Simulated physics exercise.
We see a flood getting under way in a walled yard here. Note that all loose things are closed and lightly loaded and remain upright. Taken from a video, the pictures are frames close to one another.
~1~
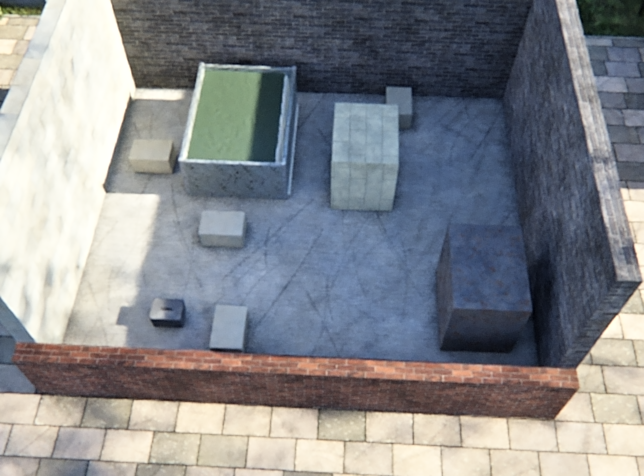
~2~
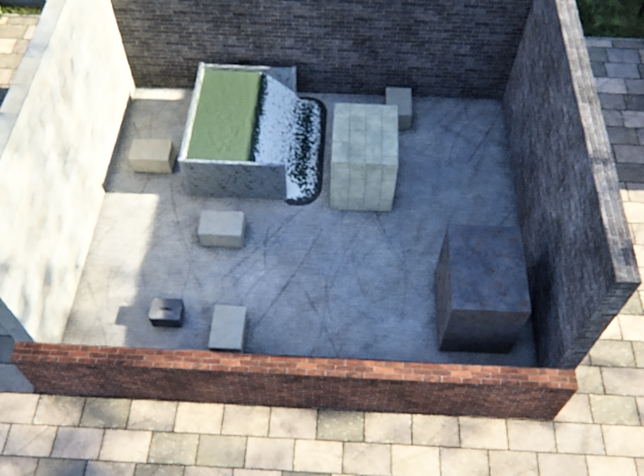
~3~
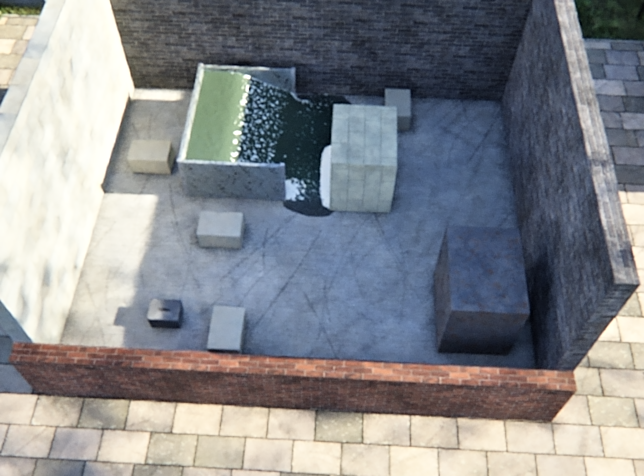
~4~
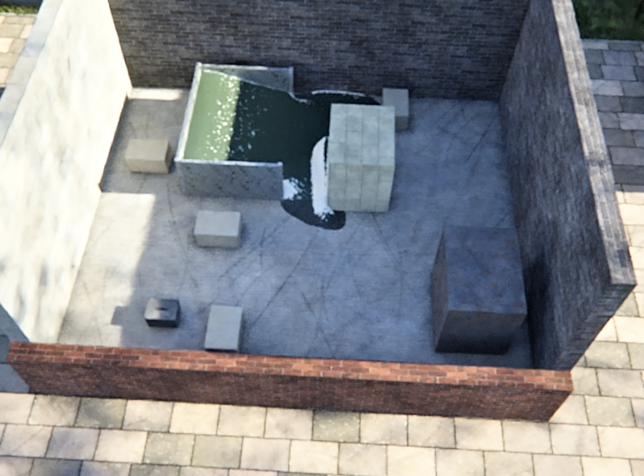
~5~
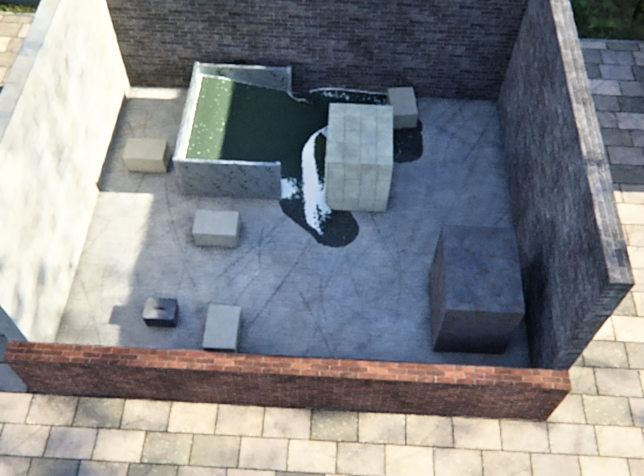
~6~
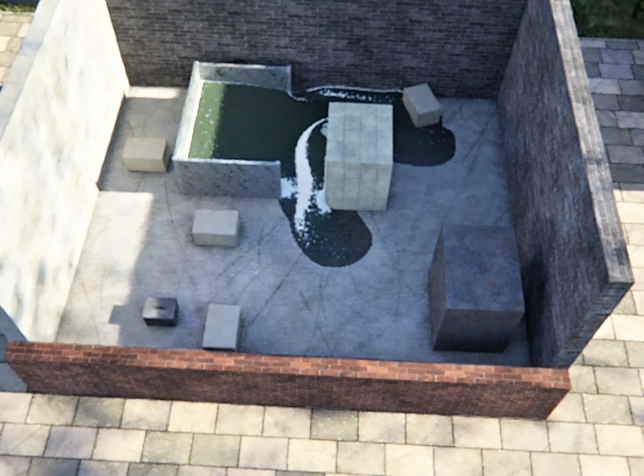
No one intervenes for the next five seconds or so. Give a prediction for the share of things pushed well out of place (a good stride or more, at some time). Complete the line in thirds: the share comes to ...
The share comes to between one and two thirds.
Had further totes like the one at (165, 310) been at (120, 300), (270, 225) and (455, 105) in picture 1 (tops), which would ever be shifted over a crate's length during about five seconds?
Outcome per entry: Stays where it is / knocked aside / knocked aside.
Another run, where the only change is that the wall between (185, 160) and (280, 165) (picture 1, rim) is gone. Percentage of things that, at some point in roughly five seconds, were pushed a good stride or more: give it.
It comes out at roughly 80 per cent.
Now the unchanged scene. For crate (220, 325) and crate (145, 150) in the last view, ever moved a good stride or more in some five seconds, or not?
One by one, first passed the mark, second never cleared it.
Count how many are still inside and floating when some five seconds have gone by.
It adds up to 2.
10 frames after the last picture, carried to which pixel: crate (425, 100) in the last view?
Somewhere near (464, 90).
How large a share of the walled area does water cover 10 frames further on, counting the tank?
I'd put it near 60 percent.
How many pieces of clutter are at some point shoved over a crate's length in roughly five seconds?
Tally: 2.
A moment on, 1 of 5 are well off their spots; 0 afloat.
Next, 1 of 5 are well off their spots; 1 afloat.
Later, 2 of 5 are well off their spots; 2 afloat.
In the end, 2 of 5 are well off their spots, and 2 have been at some point; 2 afloat.
